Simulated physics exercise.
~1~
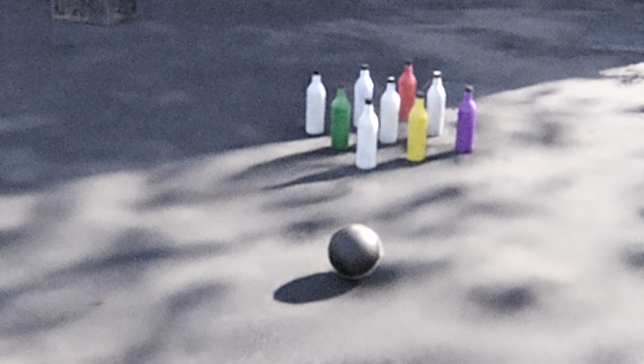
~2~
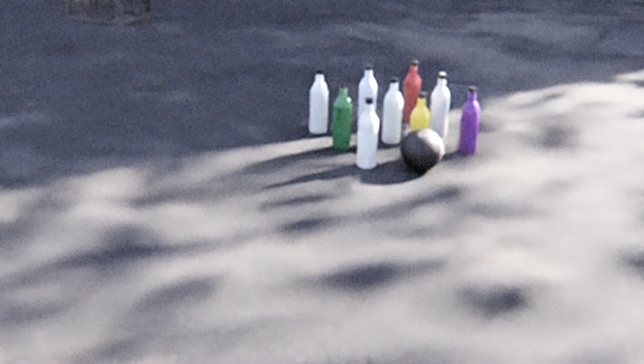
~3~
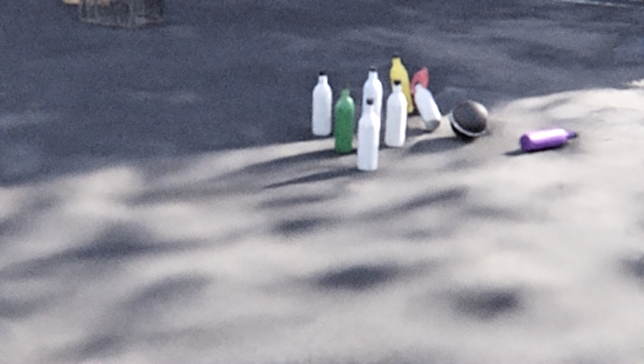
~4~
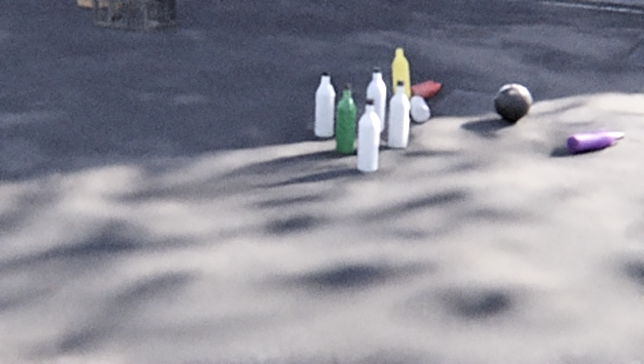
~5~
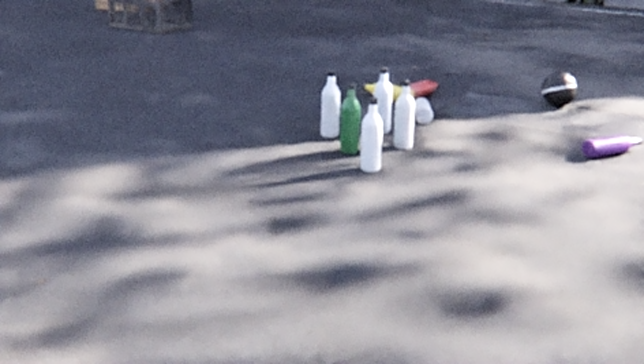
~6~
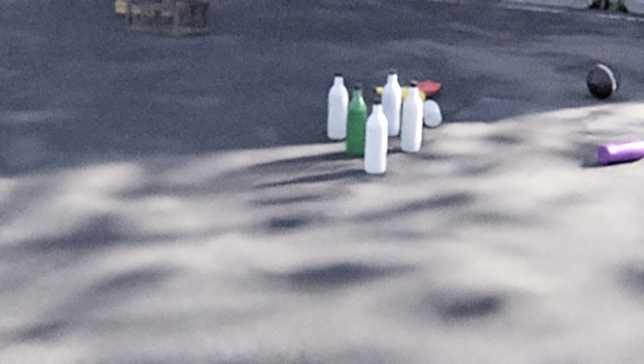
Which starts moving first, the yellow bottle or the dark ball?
The dark ball moves first, rolling up to the bottles while the yellow one is still standing in its place. The yellow bottle only shifts and tilts after that.
